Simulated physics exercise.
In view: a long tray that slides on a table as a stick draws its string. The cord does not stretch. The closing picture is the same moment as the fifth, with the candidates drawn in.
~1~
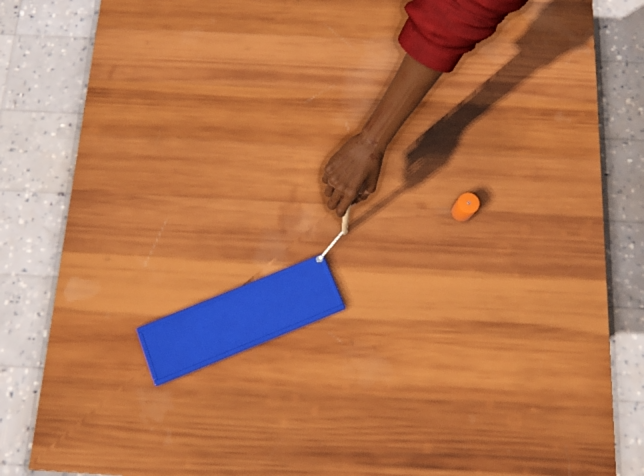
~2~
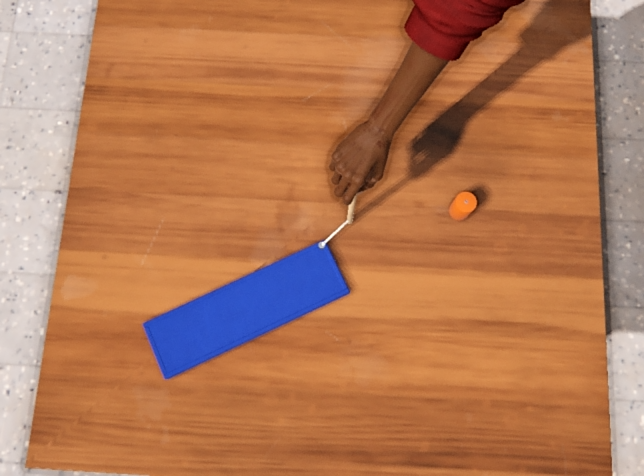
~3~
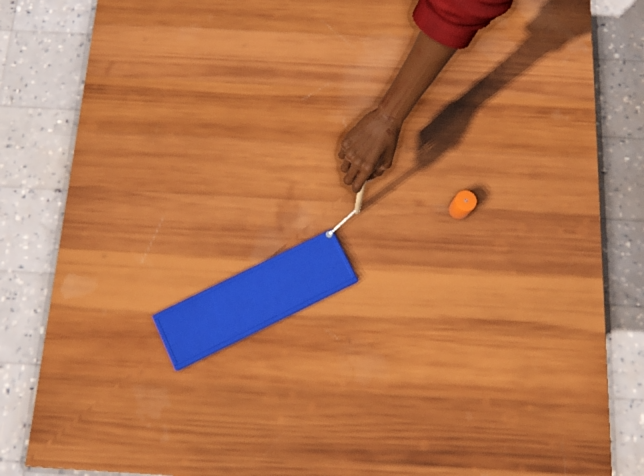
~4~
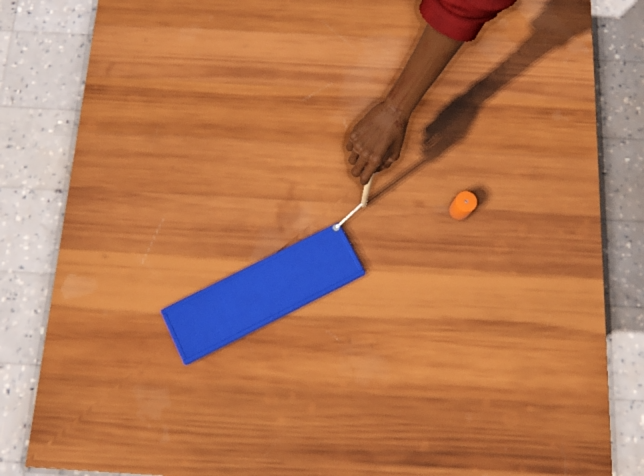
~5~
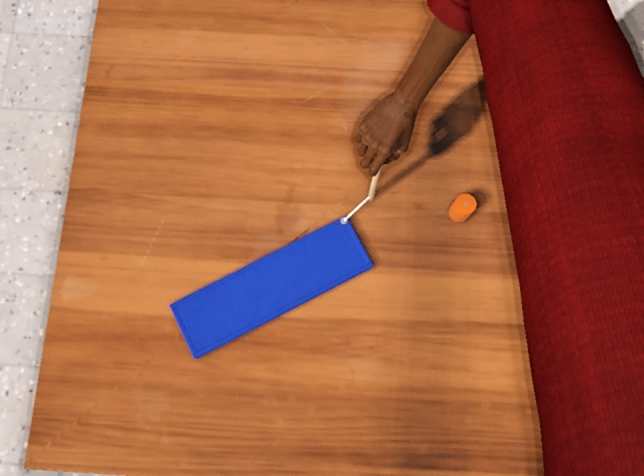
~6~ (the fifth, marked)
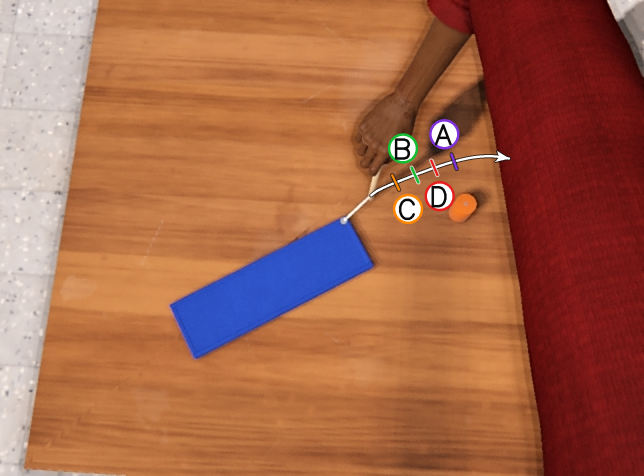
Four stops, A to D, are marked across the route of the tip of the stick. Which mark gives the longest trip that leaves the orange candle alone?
The farthest safe stop is A.
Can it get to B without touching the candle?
Yes.
On the marked copy, A at (454, 162); B at (415, 175); C at (396, 182); D at (434, 168); the route from (371, 195) via (441, 165) to (509, 159).
Following A. Soon after the start, foot of the stick (400, 181), middle of the tray (298, 264).
Later, foot of the stick (428, 171), middle of the tray (322, 247).
In the end, foot of the stick (454, 162), middle of the tray (345, 232); nothing has been touched.
As for the rest, B is safe but short; C is safe but short; D is safe but short.
